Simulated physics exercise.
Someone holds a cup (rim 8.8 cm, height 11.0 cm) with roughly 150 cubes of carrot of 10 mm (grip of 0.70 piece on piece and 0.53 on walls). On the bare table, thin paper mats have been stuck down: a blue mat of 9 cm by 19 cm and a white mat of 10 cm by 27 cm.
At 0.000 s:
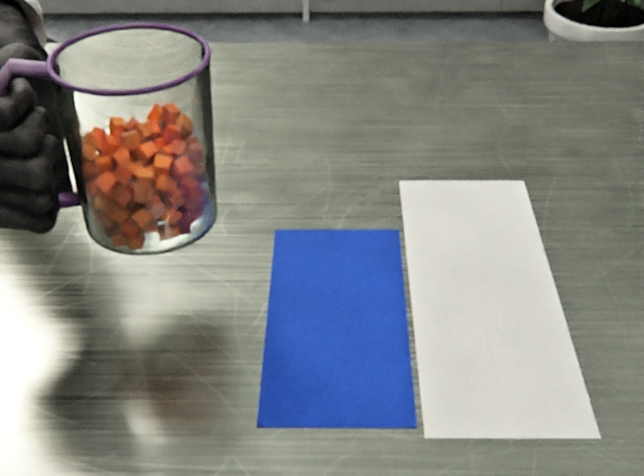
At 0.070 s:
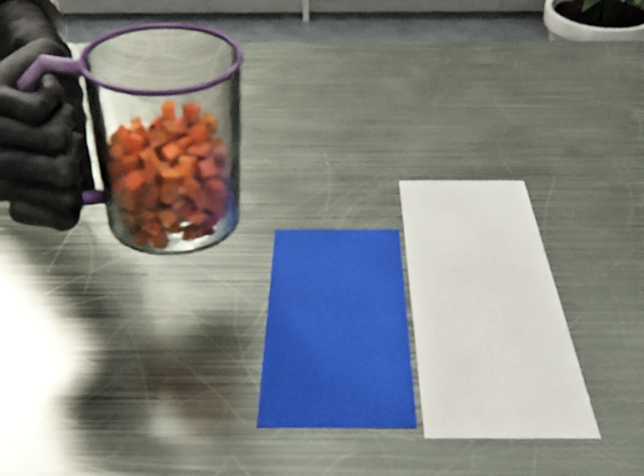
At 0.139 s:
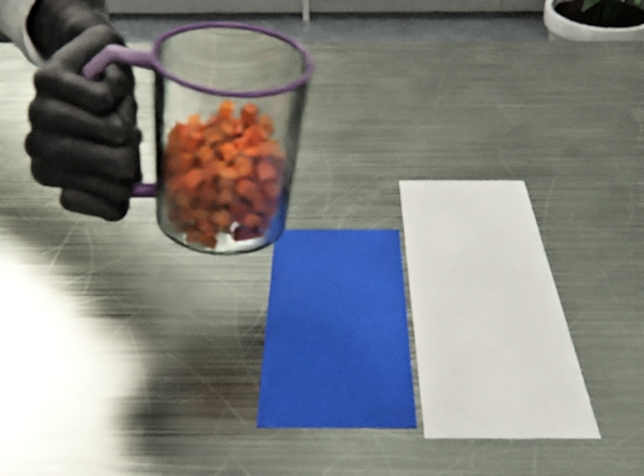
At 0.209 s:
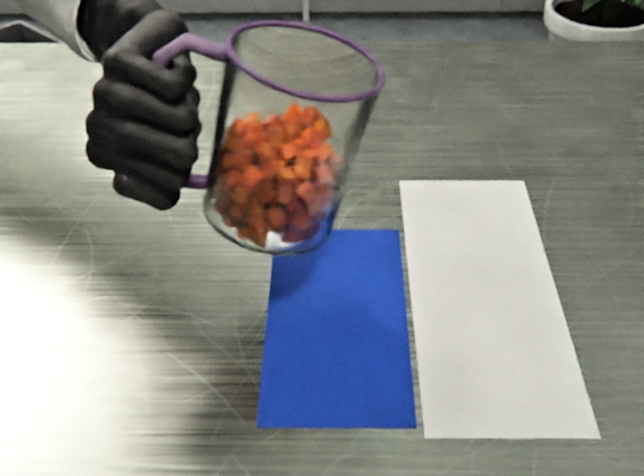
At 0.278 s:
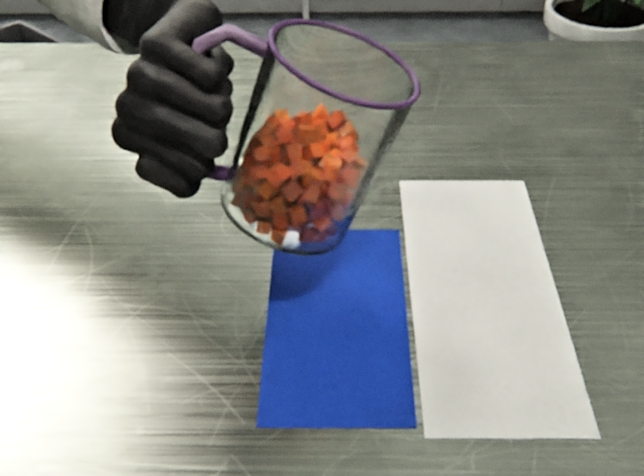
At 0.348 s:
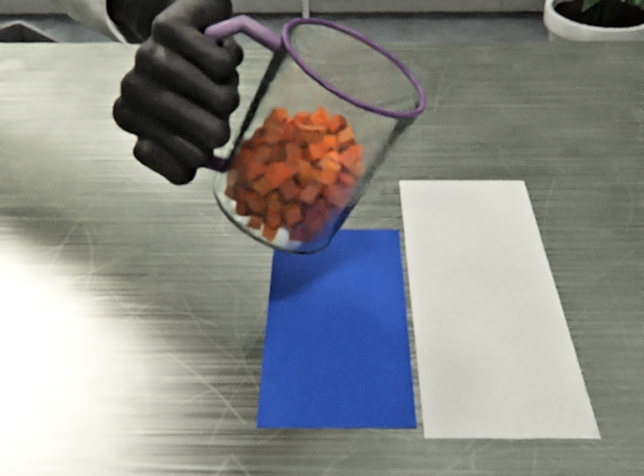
The footage shows a dark-gloved hand carrying a clear, purple-rimmed cup of orange carrot cubes rightward above a bare table with blue and white mats, then tilting it further to the right as its sideways movement slows.
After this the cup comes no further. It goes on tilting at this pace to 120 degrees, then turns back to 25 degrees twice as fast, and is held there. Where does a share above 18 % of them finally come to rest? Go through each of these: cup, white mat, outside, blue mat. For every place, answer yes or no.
Cup - yes; white mat - yes; outside - no; blue mat - no.
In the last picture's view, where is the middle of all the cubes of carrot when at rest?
I'd put the centre roughly at pixel (430, 282).
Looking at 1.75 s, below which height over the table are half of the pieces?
Height: Some 0 cm.
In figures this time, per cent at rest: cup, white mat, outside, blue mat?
The cup gets 30 percent, the white mat 45 percent, outside 10 percent, and the blue mat 10 percent.
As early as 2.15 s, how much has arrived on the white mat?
I'd put it at around 45 per cent.
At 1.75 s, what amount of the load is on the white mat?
Close to 50 in a hundred by then.
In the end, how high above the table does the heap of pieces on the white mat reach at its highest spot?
1.5 cm or so.
Then, at 0.89 s, tilt 79 degrees; cup 100 %; middle of all pieces on or above the table near (271, 155).
After 1.34 s, tilt 119 degrees; cup 80 %, white mat 10 %, blue mat 10 %; middle of all pieces on or above the table near (322, 187).
After 1.75 s, tilt 61 degrees; cup 30 %, white mat 50 %, outside 10 %, blue mat 10 %; middle of all pieces on or above the table near (434, 247).
Then, at 2.15 s, tilt 25 degrees; cup 30 %, white mat 45 %, outside 10 %, blue mat 10 %; middle of all pieces on or above the table near (437, 254).
In the end, at 2.6 s, cup 30 %, white mat 45 %, outside 10 %, blue mat 10 %.
